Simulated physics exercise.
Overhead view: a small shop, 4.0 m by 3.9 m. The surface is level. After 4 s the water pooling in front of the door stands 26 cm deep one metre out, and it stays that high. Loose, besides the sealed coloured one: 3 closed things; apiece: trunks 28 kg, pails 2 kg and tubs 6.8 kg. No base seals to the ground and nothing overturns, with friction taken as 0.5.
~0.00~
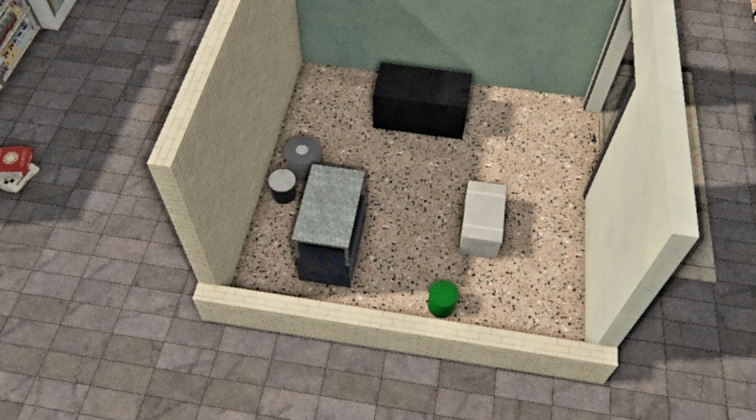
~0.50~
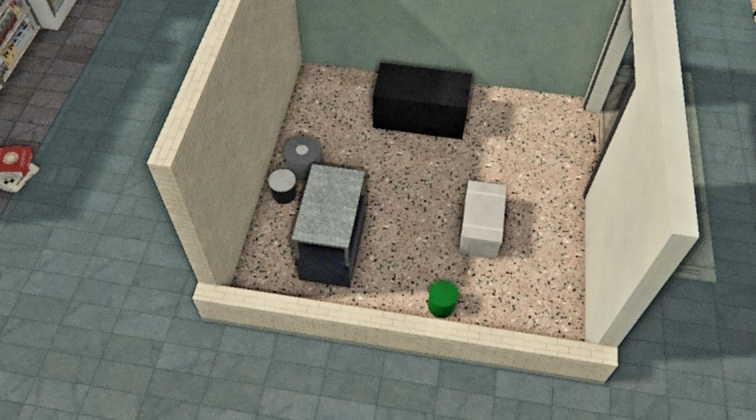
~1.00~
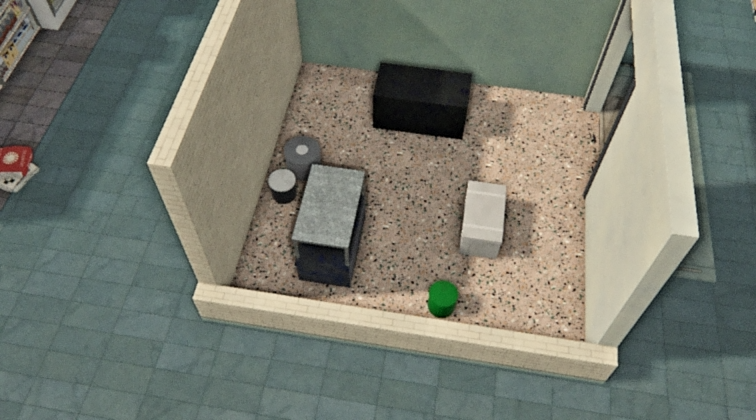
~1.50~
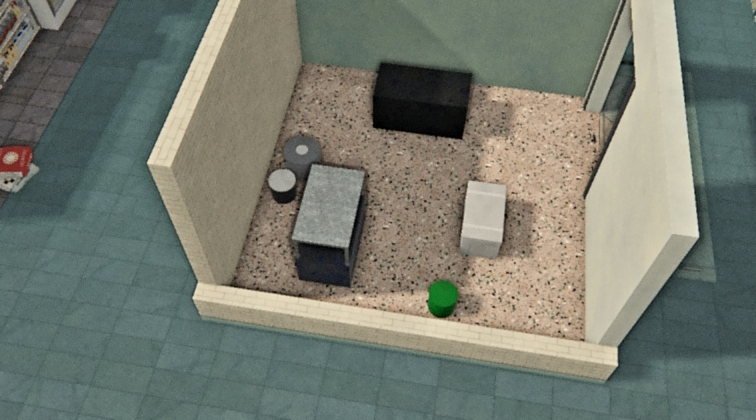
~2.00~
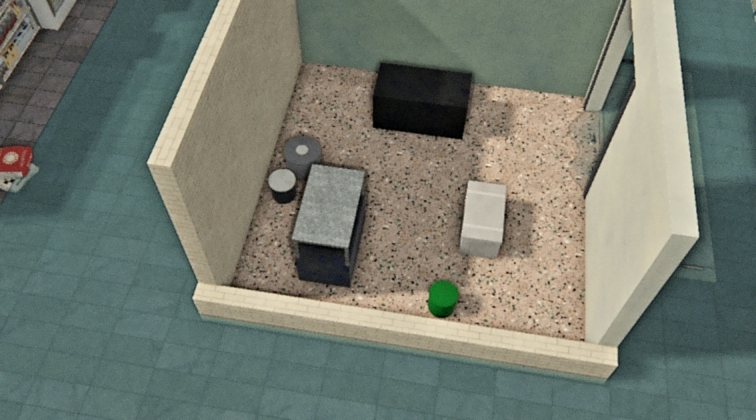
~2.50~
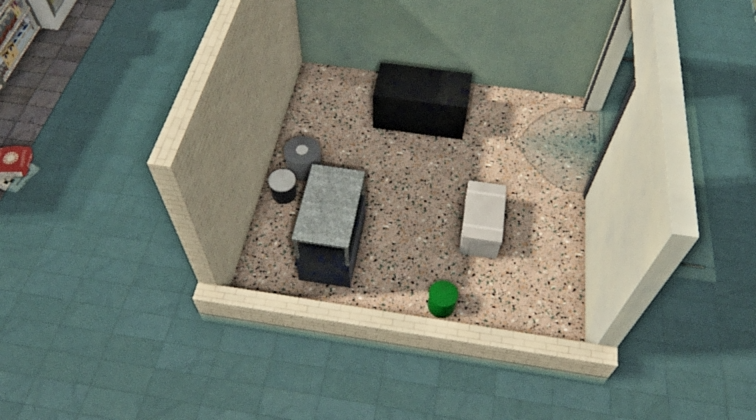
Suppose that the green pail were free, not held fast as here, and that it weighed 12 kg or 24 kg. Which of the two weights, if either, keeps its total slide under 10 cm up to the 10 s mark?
Only the heavier one.
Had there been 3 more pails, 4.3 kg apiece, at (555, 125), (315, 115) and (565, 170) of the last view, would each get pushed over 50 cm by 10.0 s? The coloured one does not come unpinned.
Taking them in turn, the first is beyond the line, the second beyond the line and the third beyond the line.
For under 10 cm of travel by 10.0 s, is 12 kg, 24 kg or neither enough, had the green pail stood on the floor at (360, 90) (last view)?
It takes the larger.
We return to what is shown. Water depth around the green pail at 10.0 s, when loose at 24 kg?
Something like 13 centimetres.
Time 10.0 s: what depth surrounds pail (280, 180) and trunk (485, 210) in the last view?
19 and 9 cm.
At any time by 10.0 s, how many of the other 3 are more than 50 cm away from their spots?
Count: 3.
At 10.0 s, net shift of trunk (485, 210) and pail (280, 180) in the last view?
60 cm, 150 cm.
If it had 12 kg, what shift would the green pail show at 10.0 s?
Close to 20 centimetres.
After 3.5 s the green pail would be 0 cm from its start with 12 kg and 0 cm from its start with 24 kg; 0 cm of water round it then.
After 4.5 s the green pail would be 0 cm from its start with 12 kg and 0 cm from its start with 24 kg; 0 cm of water round it then.
After 7.0 s the green pail would be 0 cm from its start with 12 kg and 0 cm from its start with 24 kg; 2 cm of water round it then.
After 10.0 s the green pail would be 19 cm from its start with 12 kg and 0 cm from its start with 24 kg; 13 cm of water round it then.
